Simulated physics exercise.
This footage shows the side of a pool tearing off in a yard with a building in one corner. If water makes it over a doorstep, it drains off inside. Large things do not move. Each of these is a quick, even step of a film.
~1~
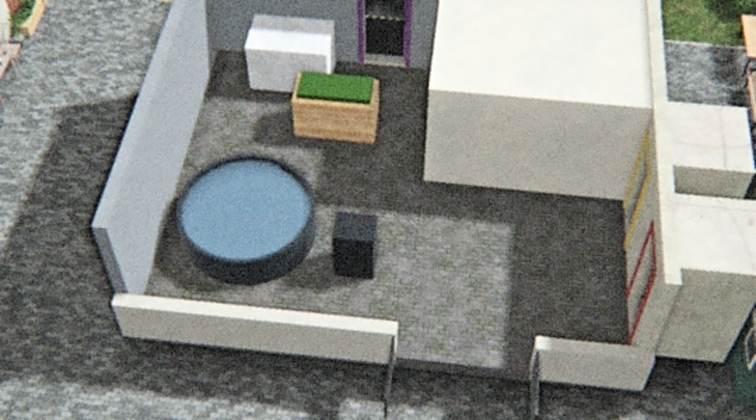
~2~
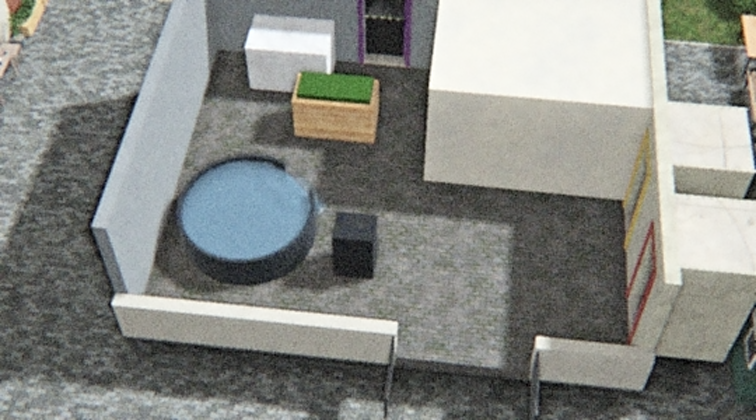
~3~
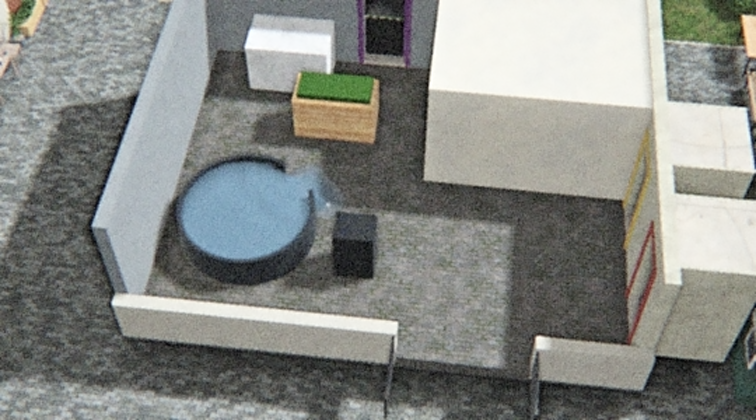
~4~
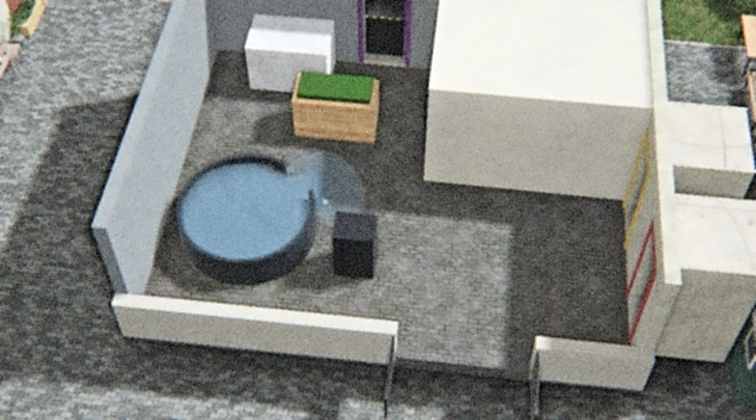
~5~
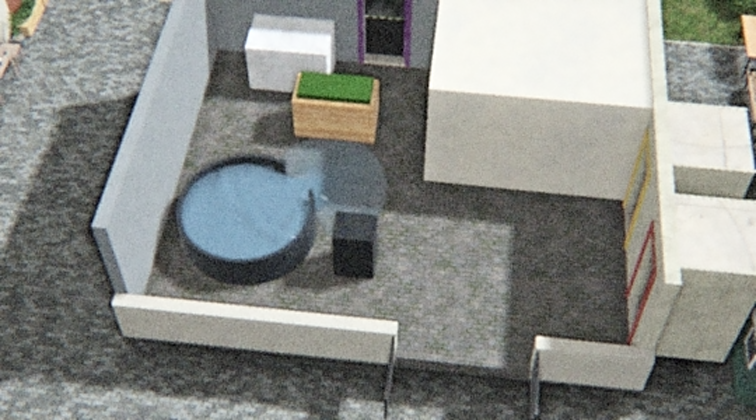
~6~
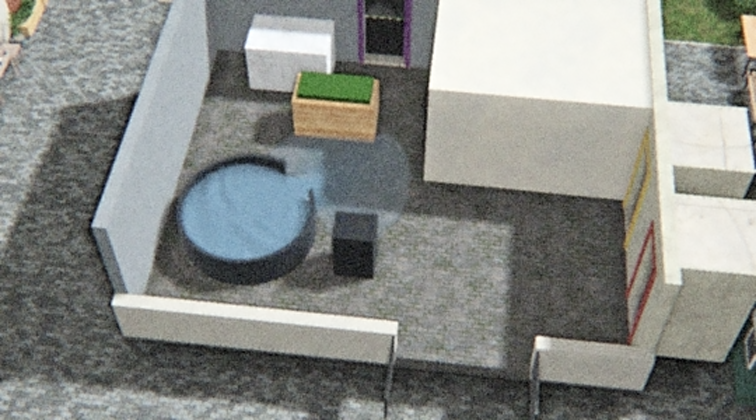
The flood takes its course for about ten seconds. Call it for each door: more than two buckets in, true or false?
Yellow door false, red door false, purple door true.
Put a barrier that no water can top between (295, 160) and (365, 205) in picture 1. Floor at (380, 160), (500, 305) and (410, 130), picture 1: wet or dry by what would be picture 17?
Lab note - spot 1 parched, spot 2 inundated, spot 3 parched.
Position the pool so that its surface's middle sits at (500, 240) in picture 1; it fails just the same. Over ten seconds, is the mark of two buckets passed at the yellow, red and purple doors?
As I read it, the yellow door tops that amount, the red door remains beneath it and the purple door remains beneath it.
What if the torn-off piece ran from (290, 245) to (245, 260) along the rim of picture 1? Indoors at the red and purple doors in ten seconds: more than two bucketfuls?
Checking the doors, red comes in lower; purple, on the other hand, comes in lower.
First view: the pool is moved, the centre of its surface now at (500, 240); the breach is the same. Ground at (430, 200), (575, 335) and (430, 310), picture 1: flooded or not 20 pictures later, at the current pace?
Taking them in the order asked: Inundated, then inundated, then spared.
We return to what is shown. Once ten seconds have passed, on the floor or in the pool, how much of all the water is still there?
Some 90 per cent.
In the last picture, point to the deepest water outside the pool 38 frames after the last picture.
Deepest spot: Around (436, 74).
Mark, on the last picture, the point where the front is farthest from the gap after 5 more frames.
I'd put it around (434, 86).
A moment on, water covers 20 % of the floor; the yellow door not reached, the red door not reached, the purple door not reached.
Next, water covers 30 % of the floor; the yellow door not reached, the red door not reached, the purple door wet at the sill, nothing in.
Then, water covers 50 % of the floor; the yellow door under two buckets in, the red door not reached, the purple door over two buckets in.
Later, water covers 75 % of the floor; the yellow door under two buckets in, the red door wet at the sill, nothing in, the purple door far over two buckets in.
In the end, water covers 85 % of the floor; the yellow door under two buckets in, the red door wet at the sill, nothing in, the purple door far over two buckets in.
